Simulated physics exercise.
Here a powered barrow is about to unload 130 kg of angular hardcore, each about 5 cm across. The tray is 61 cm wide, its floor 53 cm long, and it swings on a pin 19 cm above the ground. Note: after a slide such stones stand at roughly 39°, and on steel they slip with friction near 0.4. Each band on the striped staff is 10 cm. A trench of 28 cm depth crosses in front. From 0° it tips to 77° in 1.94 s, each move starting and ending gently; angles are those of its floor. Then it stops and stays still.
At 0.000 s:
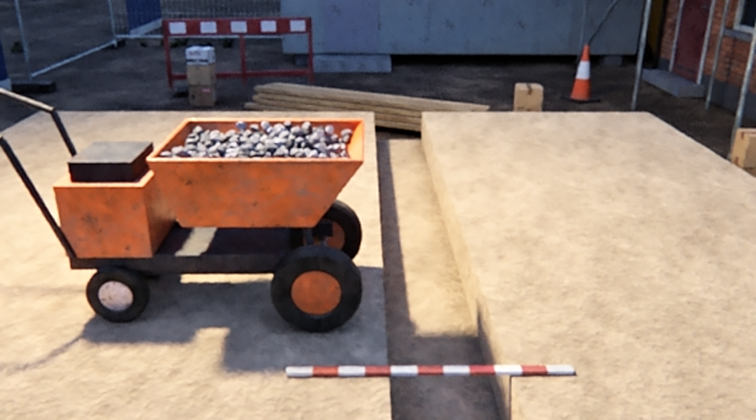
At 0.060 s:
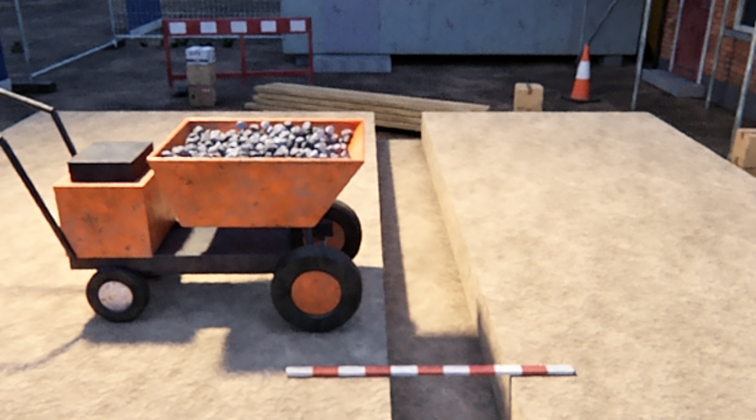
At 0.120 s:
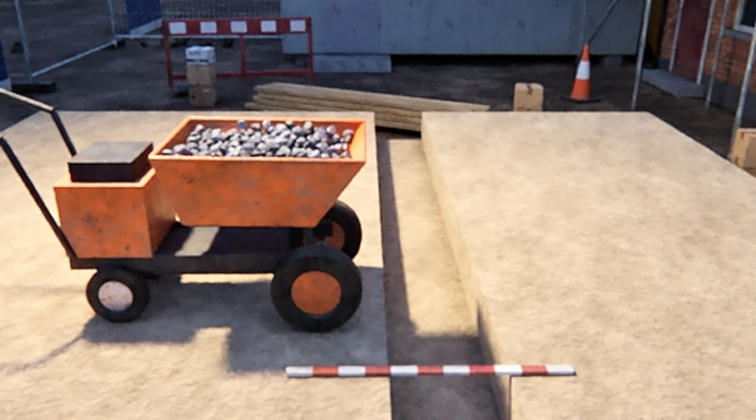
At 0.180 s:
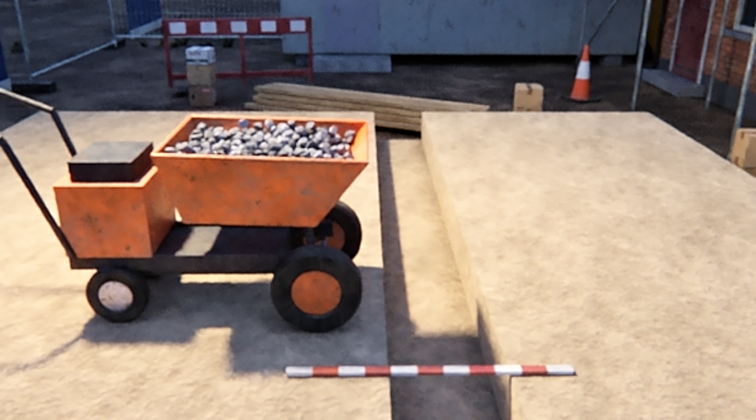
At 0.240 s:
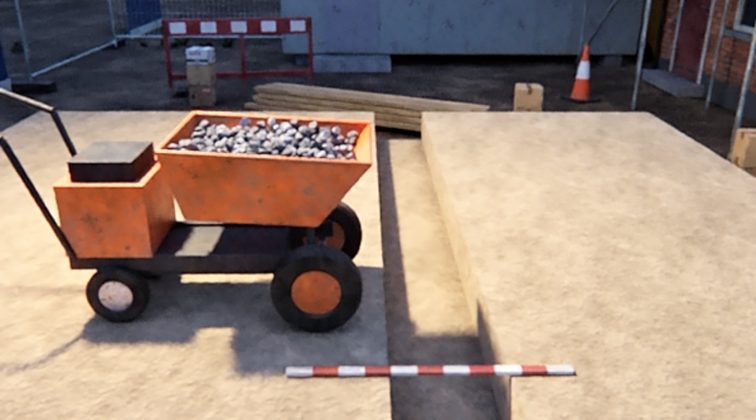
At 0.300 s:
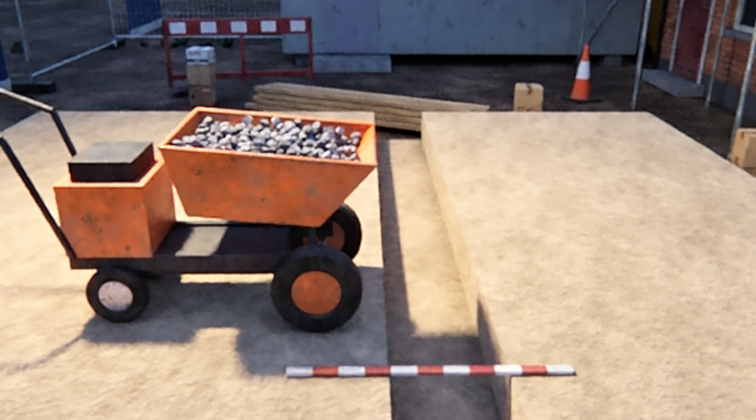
The orange tray of a small powered barrow, heaped with grey stones, slowly tilted a little to the right beside a trench, while the wheels and the striped staff in front stayed still.
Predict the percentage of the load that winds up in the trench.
My prediction is about 76 per cent.
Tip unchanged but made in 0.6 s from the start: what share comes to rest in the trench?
Trench share: Approx. 45%.
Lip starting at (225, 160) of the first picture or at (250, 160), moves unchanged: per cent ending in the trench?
Roughly 45 percent for the first, and 80 percent for the second.
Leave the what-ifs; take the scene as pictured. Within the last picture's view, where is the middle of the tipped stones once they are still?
The stones end up centred near (462, 325).
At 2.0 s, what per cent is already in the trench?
I'd put it near 25 per cent.
After 1.5 s the floor is at 65°; 99 % in the tray, 1 % in the trench; the foremost stones are at (472, 257).
After 2.0 s the floor is at 77°; 54 % in the tray, 26 % in the trench, 20 % past the trench; the foremost stones are at (573, 287).
After 2.4 s the floor is at 77°; 29 % in the tray, 46 % in the trench, 25 % past the trench; the foremost stones are at (585, 277).
After 4.3 s the floor is at 77°; 0 % in the tray, 76 % in the trench, 24 % past the trench; the foremost stones are at (584, 274).
